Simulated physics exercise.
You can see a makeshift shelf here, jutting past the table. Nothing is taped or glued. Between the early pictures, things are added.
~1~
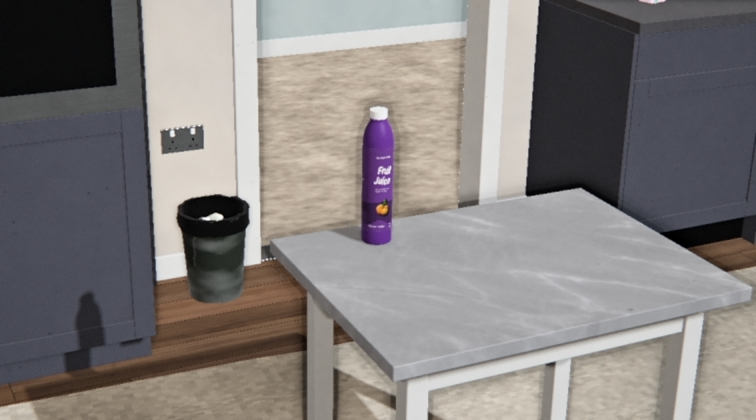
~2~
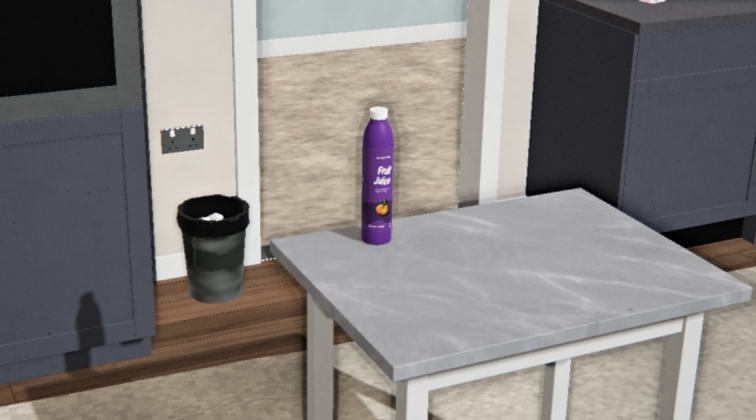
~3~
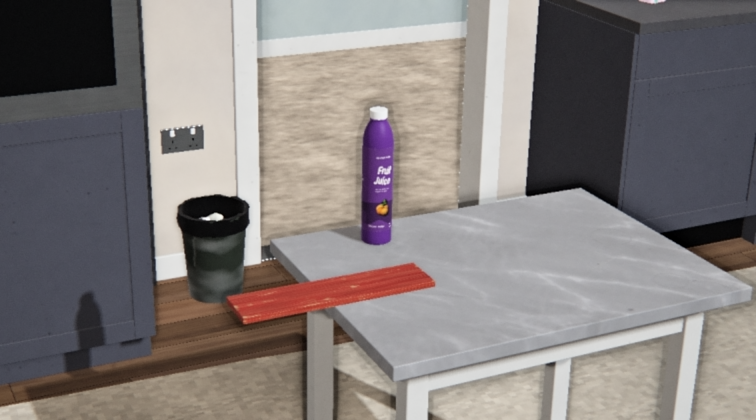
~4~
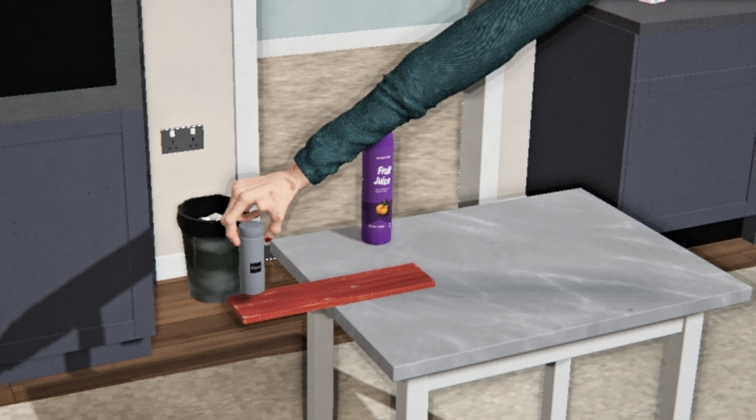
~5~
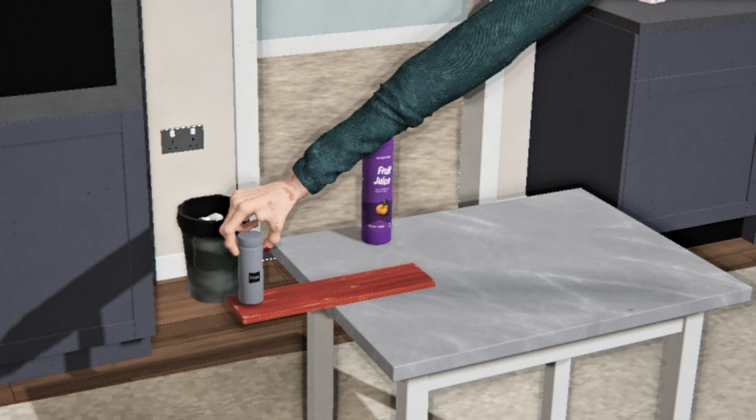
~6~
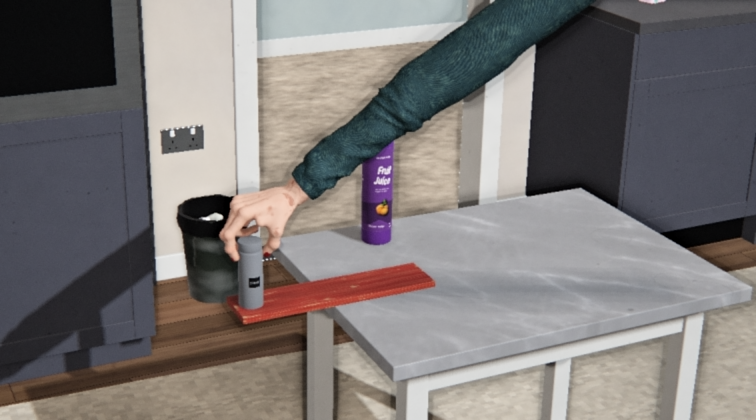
In the video, a purple bottle stands on a grey table, and a red board appears, jutting past the table's left edge. A hand then lowers a grey shaker onto the board's overhanging left end and keeps hold of it.
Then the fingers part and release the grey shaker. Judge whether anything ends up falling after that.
It plunges.
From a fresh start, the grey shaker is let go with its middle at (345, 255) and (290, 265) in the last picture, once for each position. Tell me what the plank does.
In case one it stays where it is, while in case two it tumbles.
Then, 0.50 s past the last view, grey shaker now down on the floor or falling; red plank rocked 53° from its first pose.
Then, 0.70 s past the last view, red plank now down on the floor or falling.
Then, 0.80 s past the last view, things are still on the move.
Then, 1.00 s past the last view, as before.
Finally, down on the floor or falling, grey shaker and red plank; purple bottle still in place. The plank tips off the edge.
